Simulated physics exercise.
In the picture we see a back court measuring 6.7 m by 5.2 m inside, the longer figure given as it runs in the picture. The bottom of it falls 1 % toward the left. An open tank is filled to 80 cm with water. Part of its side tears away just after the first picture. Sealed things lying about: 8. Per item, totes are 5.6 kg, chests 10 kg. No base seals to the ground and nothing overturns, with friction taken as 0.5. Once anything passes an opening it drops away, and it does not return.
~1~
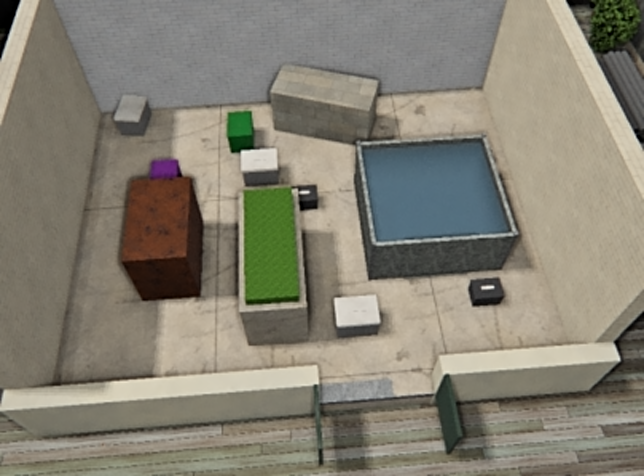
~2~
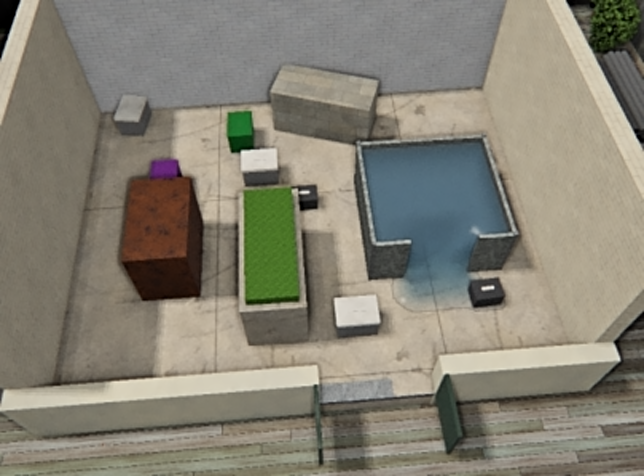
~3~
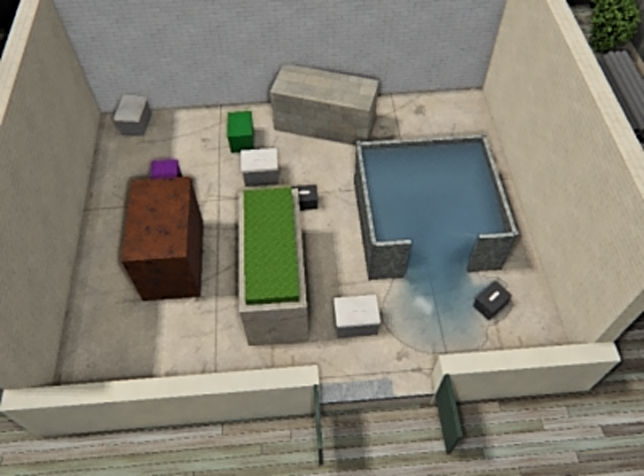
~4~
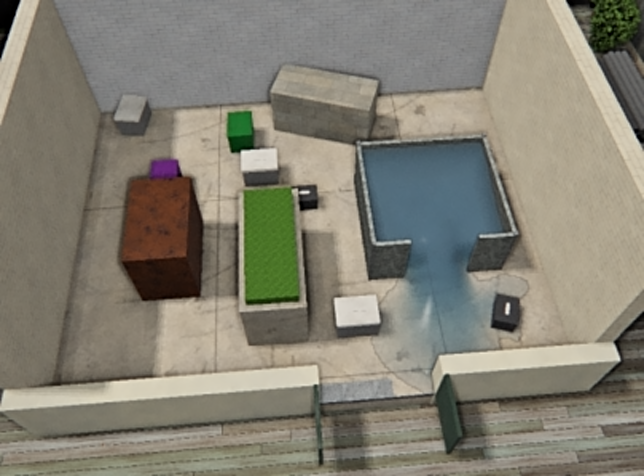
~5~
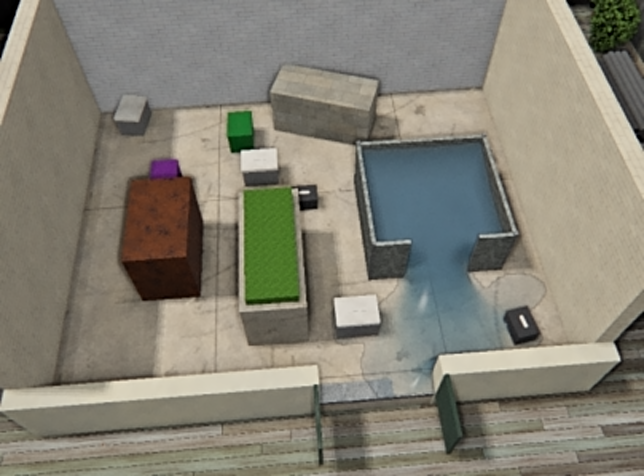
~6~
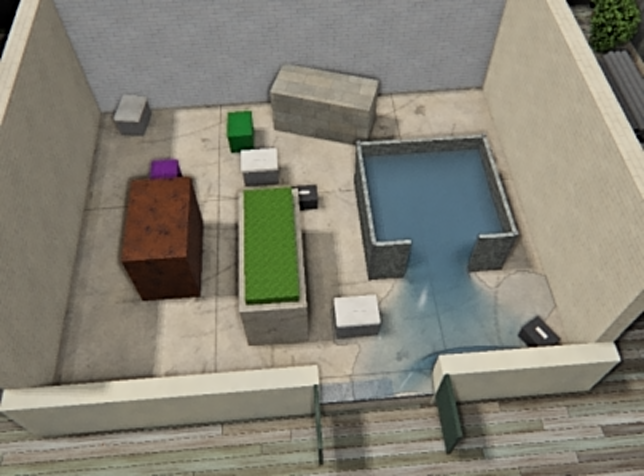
The clip shows a walled court holding boxes, blocks and an open tank of water; part of the tank's near side gives way, water spreads across the floor toward the doorway, and a dark tote slides toward the right corner.
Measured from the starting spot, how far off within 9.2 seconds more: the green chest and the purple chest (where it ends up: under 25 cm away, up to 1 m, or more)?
First the green chest: It stays about where it started; then the purple chest: It stays about where it started.
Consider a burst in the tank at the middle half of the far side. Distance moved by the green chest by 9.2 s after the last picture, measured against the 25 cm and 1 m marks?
Result: The green chest goes a long way.
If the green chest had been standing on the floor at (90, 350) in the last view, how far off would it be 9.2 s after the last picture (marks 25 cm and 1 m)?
Observed: Object goes well off.
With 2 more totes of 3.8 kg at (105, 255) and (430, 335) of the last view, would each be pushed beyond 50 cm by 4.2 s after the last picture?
Below the mark, beyond the mark.
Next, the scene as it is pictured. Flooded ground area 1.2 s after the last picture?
The covered patch comes to about 9.0 m2.
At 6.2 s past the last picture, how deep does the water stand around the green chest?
About 1 cm.
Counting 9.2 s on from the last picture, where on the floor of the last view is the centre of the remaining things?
It sits at about (276, 183).
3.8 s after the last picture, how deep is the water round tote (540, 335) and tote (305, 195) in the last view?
17 and 0 cm.
Then, 1.2 s after the last picture the green chest is near (240, 123), 0.0 m from its start, aground; the purple chest is near (164, 174), 0.0 m from its start, aground; 0 of 8 are out; 1 afloat.
Then, 3.8 s after the last picture the green chest is near (240, 123), 0.0 m from its start, aground; the purple chest is near (164, 174), 0.0 m from its start, aground; 0 of 8 are out; 2 afloat.
Then, 6.2 s after the last picture the green chest is near (240, 123), 0.0 m from its start, aground; the purple chest is near (164, 174), 0.0 m from its start, aground; 0 of 8 are out; 2 afloat.
Then, 9.2 s after the last picture the green chest is near (240, 123), 0.0 m from its start, aground; the purple chest is near (164, 174), 0.0 m from its start, aground; 0 of 8 are out; 2 afloat.
